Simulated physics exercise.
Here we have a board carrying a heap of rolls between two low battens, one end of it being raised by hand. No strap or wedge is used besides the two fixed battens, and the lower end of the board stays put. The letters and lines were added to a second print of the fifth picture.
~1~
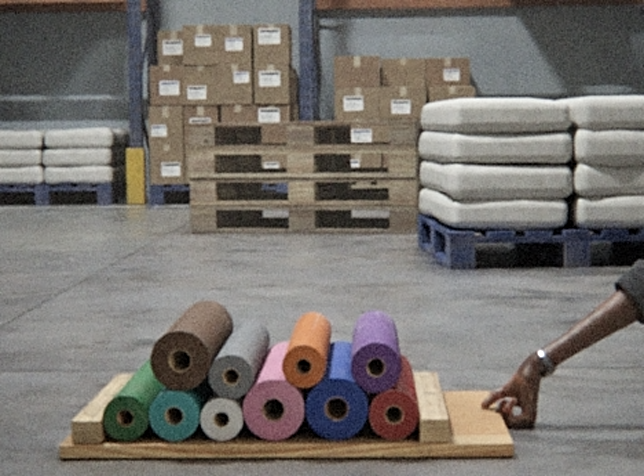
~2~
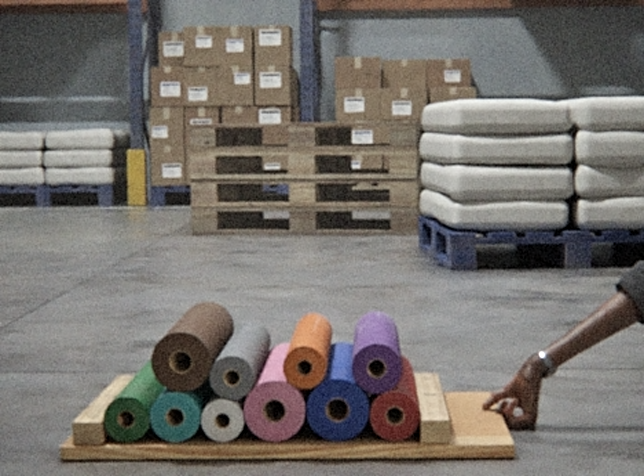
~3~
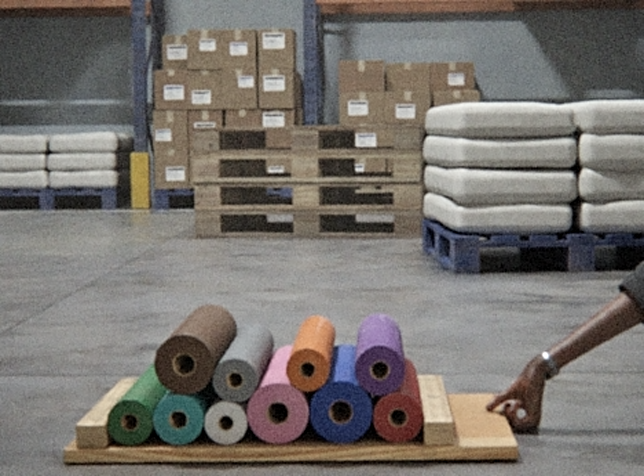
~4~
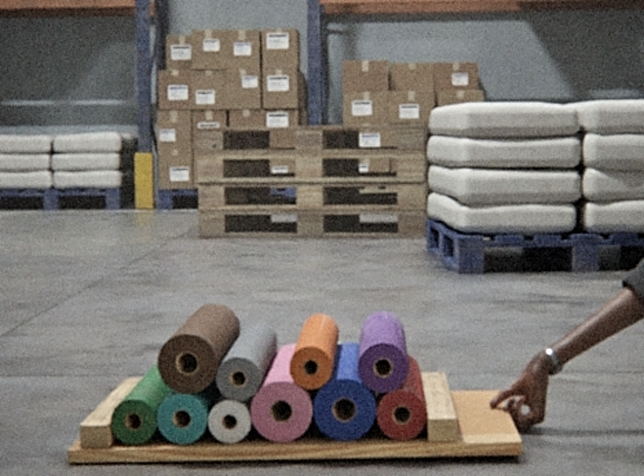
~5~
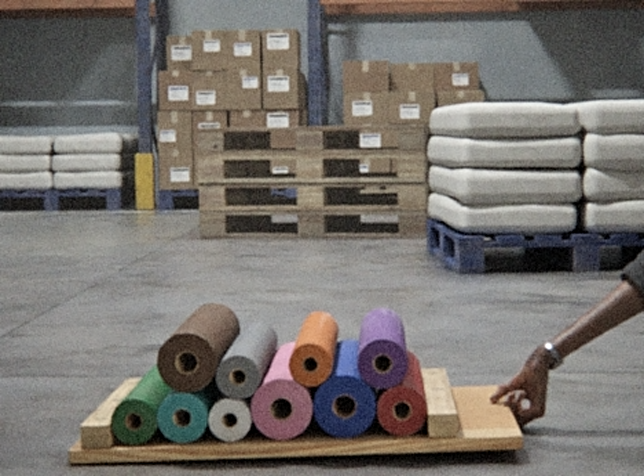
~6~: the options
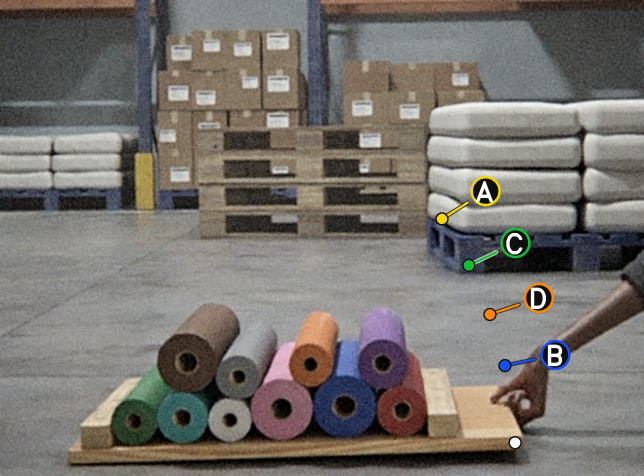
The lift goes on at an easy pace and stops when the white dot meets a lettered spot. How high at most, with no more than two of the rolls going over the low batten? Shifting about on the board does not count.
Up to A.
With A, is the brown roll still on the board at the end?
No, with A.
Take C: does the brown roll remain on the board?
No.
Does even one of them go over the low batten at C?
Yes.
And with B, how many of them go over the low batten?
At B the number is one.
On the marked copy, A at (442, 219); B at (505, 366); C at (469, 265); D at (490, 315); the white dot at (515, 443).
Following A. Soon after the start, board at 18°.
Later, board at 32°.
In the end, board at 32°, one over the low batten (brown).
As for the rest, B one over the low batten (brown); C one over the low batten (brown); D one over the low batten (brown).
